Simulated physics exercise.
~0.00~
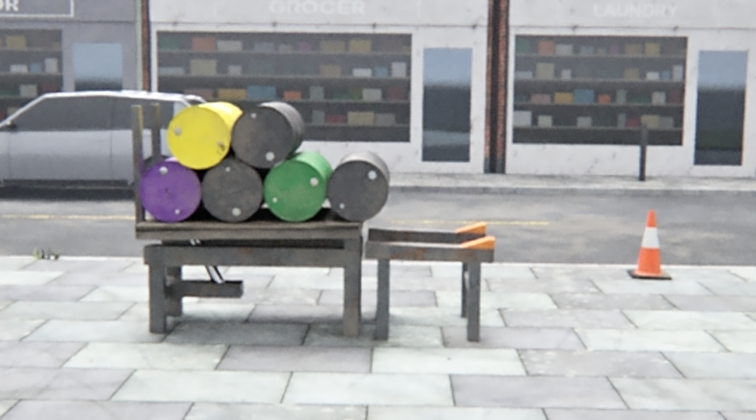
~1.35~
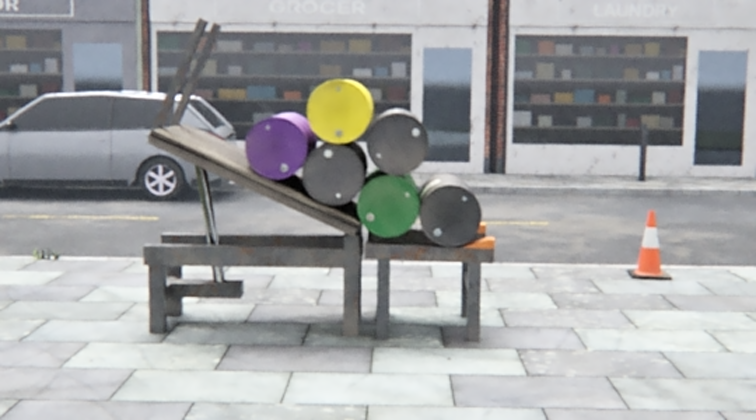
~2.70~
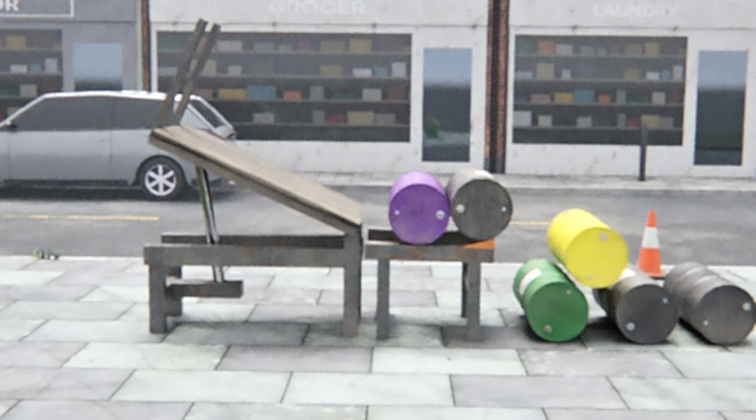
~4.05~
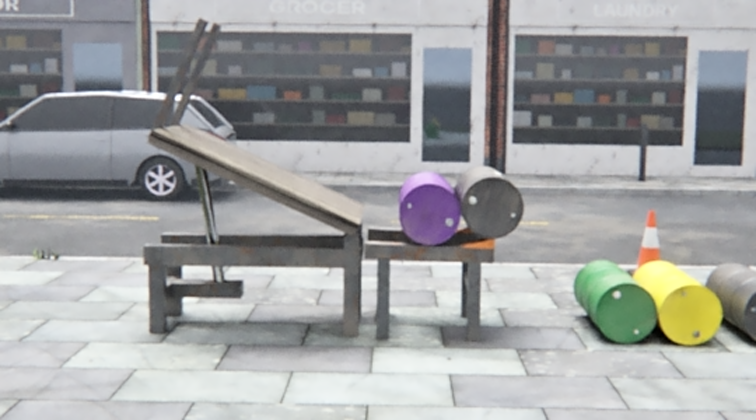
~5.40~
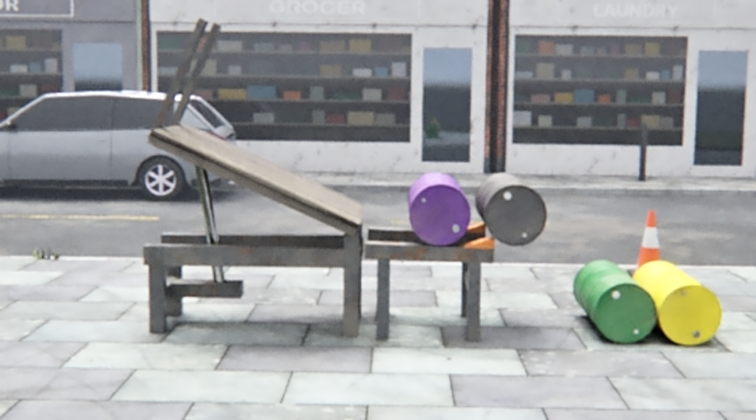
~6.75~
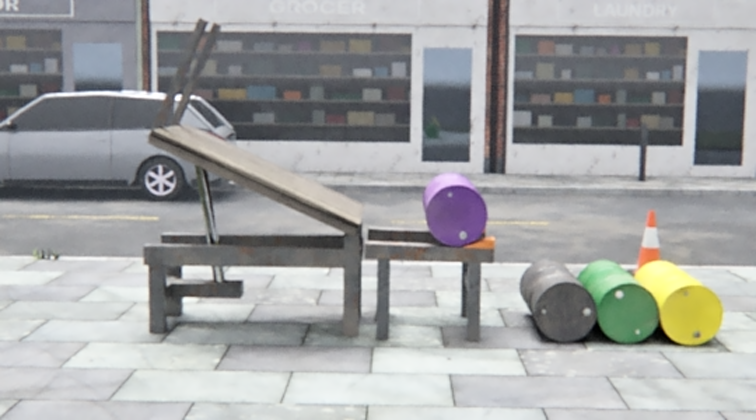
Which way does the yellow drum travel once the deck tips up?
The yellow drum travels to the right, going over the end of the rack and down onto the pavement.
Coloured drums rolling right off a tipping deck, most dropping over the end onto the pavement while the purple one stays on the rack.
